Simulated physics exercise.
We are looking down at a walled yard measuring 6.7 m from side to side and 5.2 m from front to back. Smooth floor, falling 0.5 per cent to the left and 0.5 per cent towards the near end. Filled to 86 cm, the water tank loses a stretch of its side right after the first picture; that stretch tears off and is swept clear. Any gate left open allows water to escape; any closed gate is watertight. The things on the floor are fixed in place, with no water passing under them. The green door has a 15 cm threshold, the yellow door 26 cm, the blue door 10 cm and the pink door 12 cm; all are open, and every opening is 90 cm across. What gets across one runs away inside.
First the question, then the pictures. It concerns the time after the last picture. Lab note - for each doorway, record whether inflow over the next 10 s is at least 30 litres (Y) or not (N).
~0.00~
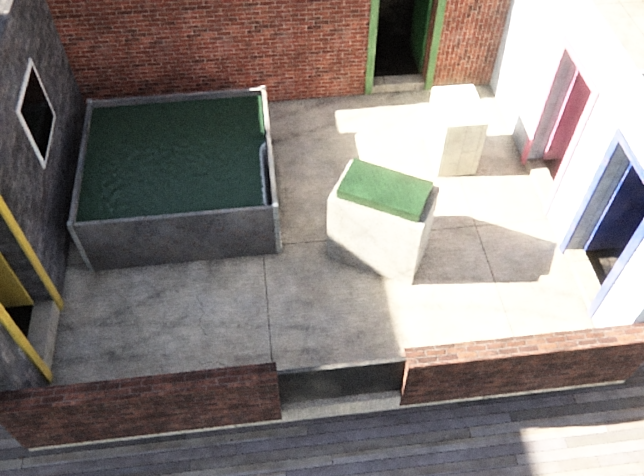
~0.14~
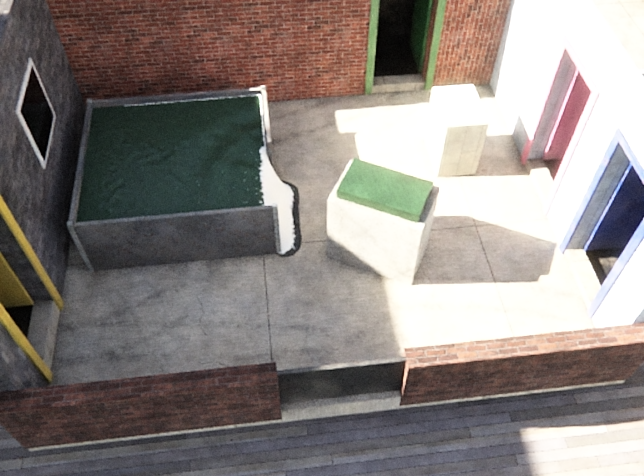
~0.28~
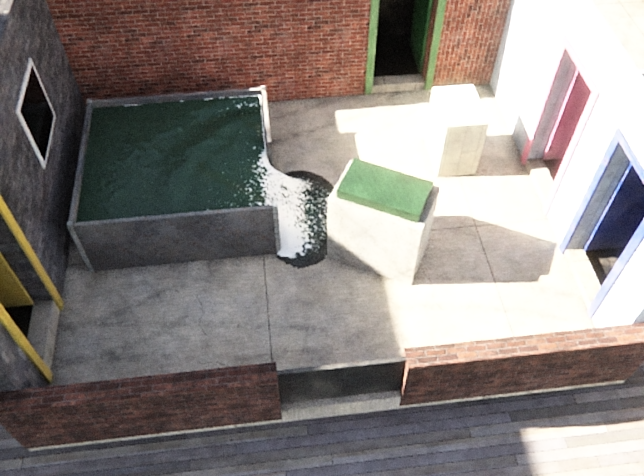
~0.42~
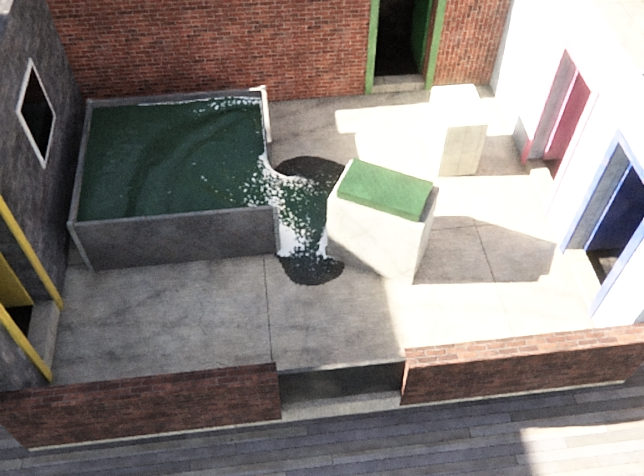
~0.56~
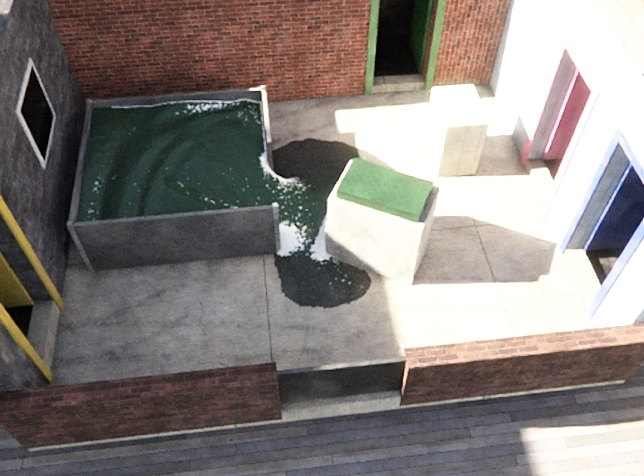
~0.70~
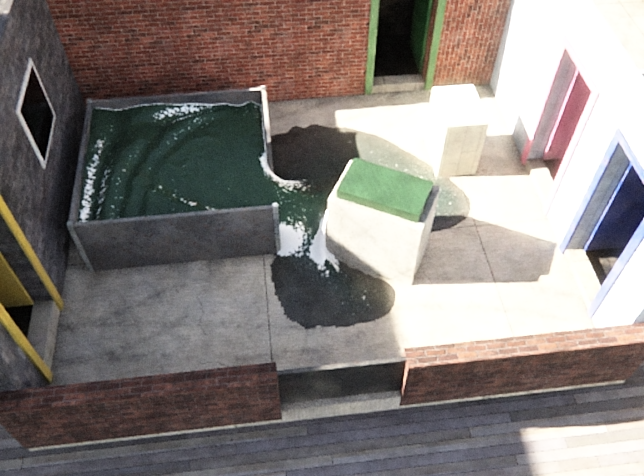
In order: The green door breaches the limit; the yellow door never breaches the limit; the blue door breaches the limit; the pink door breaches the limit.
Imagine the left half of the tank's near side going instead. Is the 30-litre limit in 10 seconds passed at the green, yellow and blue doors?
Against that limit: Green below, yellow over, blue past it.
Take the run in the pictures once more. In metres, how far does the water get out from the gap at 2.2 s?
I'd put it close to 4.6 m.
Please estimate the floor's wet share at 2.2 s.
I'd guess around 60 %.
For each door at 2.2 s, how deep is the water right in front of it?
Centimetres: Green 38 / yellow 0 / blue 7 / pink 20.
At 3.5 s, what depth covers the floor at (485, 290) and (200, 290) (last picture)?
You'd measure 5 cm at the first place and 1 cm at the other.
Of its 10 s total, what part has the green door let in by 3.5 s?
Some 75 per cent by then.
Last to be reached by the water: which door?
The final one is the yellow door.
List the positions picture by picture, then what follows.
The water tank at (177, 155) is whole and still, 86 cm deep, in the first picture.
Water pours out at (273, 206) and has run 0.6 m, to (284, 185); typically 8 cm deep outside, 86 cm at the water tank's back, in the second picture.
The front is at (324, 184), 1.0 m from the gap at (273, 207); 1.1 m2 of floor is under water; 86 cm left at the back of the water tank, in the third picture.
The front is at a hidden place, 1.5 m from the gap at (273, 208); 2.0 m2 of floor is under water; 86 cm left at the back of the water tank, in the fourth picture.
Water pours out at (273, 208) and has run 2.1 m, to a hidden place; typically 7 cm deep outside, 85 cm at the water tank's back, in the fifth picture.
Water pours out at (273, 207) and has run 2.7 m, to (463, 209); typically 5 cm deep outside, 80 cm at the water tank's back, in the sixth picture.
After 1.4 s water covers 40 % of the floor and is deepest (70 cm) near (333, 238); green door 4 cm at the sill, 0 L in, yellow door not reached, blue door not reached, pink door 16 cm at the sill, 22 L in.
After 2.2 s water covers 60 % of the floor and is deepest (56 cm) near (333, 238); green door 38 cm at the sill, 57 L in, yellow door not reached, blue door 7 cm at the sill, 0 L in, pink door 20 cm at the sill, 80 L in.
After 3.5 s water covers 80 % of the floor and is deepest (39 cm) near (333, 238); green door 28 cm at the sill, 214 L in, yellow door 14 cm at the sill, 0 L in, blue door 9 cm at the sill, 0 L in, pink door 16 cm at the sill, 127 L in.
After 6.0 s water covers 100 % of the floor and is deepest (28 cm) near (577, 357); green door 18 cm at the sill, 285 L in, yellow door 11 cm at the sill, 0 L in, blue door 16 cm at the sill, 50 L in, pink door 15 cm at the sill, 149 L in.
After 10.0 s water covers 100 % of the floor and is deepest (27 cm) near (45, 417); green door 13 cm at the sill, 292 L in, yellow door 18 cm at the sill, 0 L in, blue door 10 cm at the sill, 115 L in, pink door 10 cm at the sill, 186 L in.
